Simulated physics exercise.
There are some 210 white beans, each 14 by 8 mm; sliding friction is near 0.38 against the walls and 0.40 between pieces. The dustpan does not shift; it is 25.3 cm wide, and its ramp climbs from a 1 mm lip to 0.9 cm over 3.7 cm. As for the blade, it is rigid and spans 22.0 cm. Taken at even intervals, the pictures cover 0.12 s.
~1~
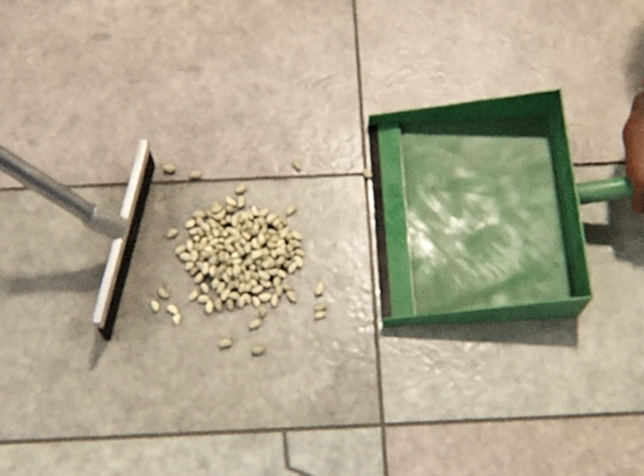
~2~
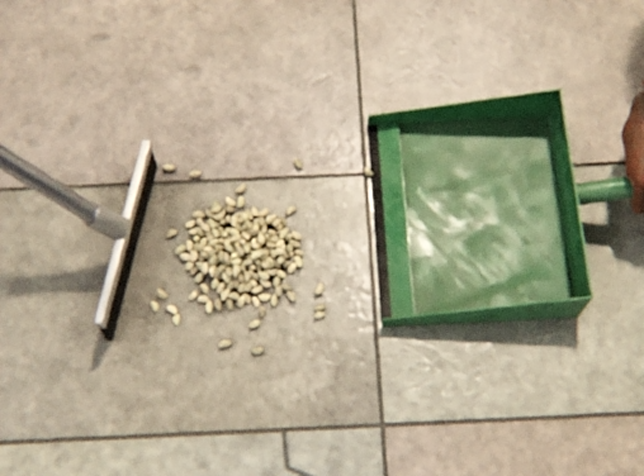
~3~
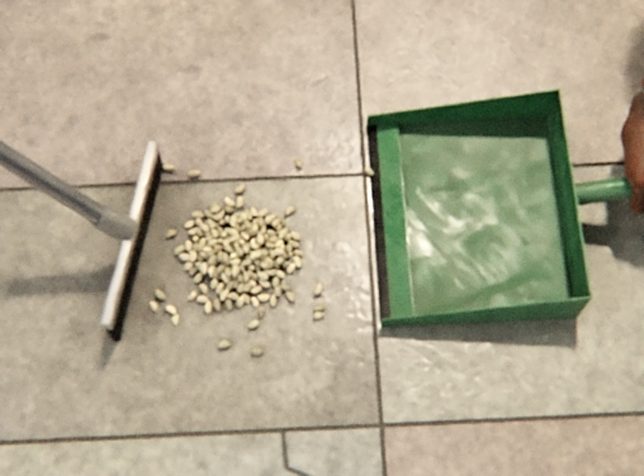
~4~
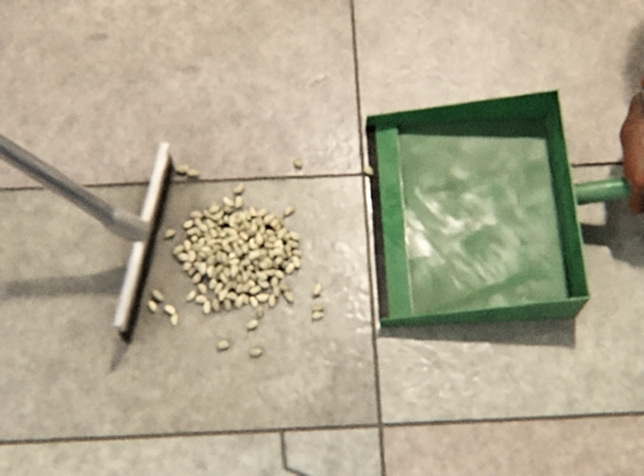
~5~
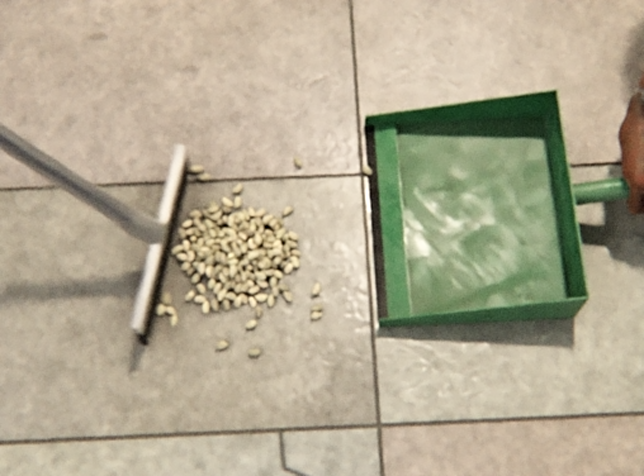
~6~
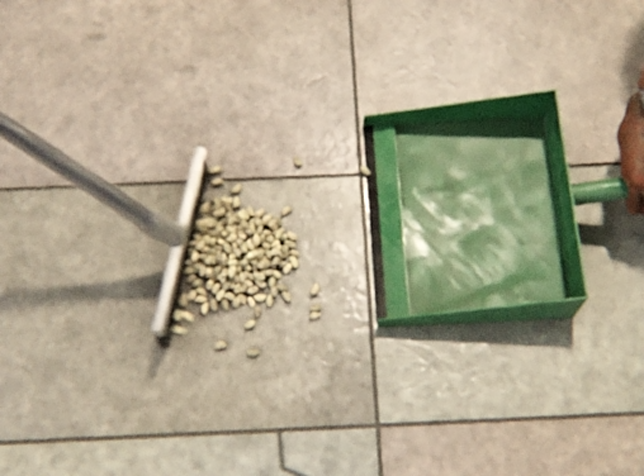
A long-handled blade slides right across gray tiles and pushes into a pile of white beans.
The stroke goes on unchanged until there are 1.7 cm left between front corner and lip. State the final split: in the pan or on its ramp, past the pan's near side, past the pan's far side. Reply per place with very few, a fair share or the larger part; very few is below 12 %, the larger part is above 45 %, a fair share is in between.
Pan: The larger part; near side: A fair share; far side: Very few.
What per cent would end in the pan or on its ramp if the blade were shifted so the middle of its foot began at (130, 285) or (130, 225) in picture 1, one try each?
Close to 50 in a hundred, then close to 60 in a hundred.
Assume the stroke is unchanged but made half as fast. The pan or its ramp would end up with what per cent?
In that case roughly 35 percent.
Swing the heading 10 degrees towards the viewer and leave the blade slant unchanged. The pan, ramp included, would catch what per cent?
Roughly 50 per cent would finish in the pan or on its ramp.
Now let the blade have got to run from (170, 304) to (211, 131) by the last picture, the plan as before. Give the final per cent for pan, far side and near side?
Pan 60 % / far 0 % / near 15 %.
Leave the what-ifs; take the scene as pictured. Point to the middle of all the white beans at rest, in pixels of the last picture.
After settling, the middle sits near (406, 281).
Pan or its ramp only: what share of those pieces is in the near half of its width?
Roughly 80 in a hundred.
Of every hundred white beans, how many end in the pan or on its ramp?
Roughly 55 percent.
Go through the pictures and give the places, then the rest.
Blade from (99, 323) to (145, 148), moved 0.0 cm, 0 of the pieces shifted so far; middle of the pieces at (243, 251); pan at (486, 217), in the first picture.
Blade from (101, 323) to (147, 148), moved 0.3 cm, 0 of the pieces shifted so far; middle of the pieces at (243, 251), in the second picture.
Blade from (108, 324) to (154, 149), moved 1.1 cm, 1 of the pieces shifted so far; middle of the pieces at (242, 252), in the third picture.
Blade from (121, 326) to (166, 150), moved 2.6 cm, 4 of the pieces shifted so far; middle of the pieces at (241, 252), in the fourth picture.
Blade from (138, 328) to (182, 152), moved 4.6 cm, 7 of the pieces shifted so far; middle of the pieces at (240, 252), in the fifth picture.
Blade from (159, 331) to (201, 155), moved 7.1 cm, 57 of the pieces shifted so far; middle of the pieces at (240, 252); pan at (481, 218), in the sixth picture.
Then, 0.09 s after the last picture, middle of the blade 11 cm from the lip; 0 % over the lip, far side 0 %, near side 5 %.
Then, 0.16 s after the last picture, middle of the blade 5 cm from the lip; 5 % over the lip, far side 0 %, near side 15 %.
Then, 0.36 s after the last picture, middle of the blade 4 cm from the lip; 60 % over the lip, far side 0 %, near side 20 %.
In the end, pan 55 %, near side 20 %, far side 0 %, in front of the lip or behind the blade 20 %.
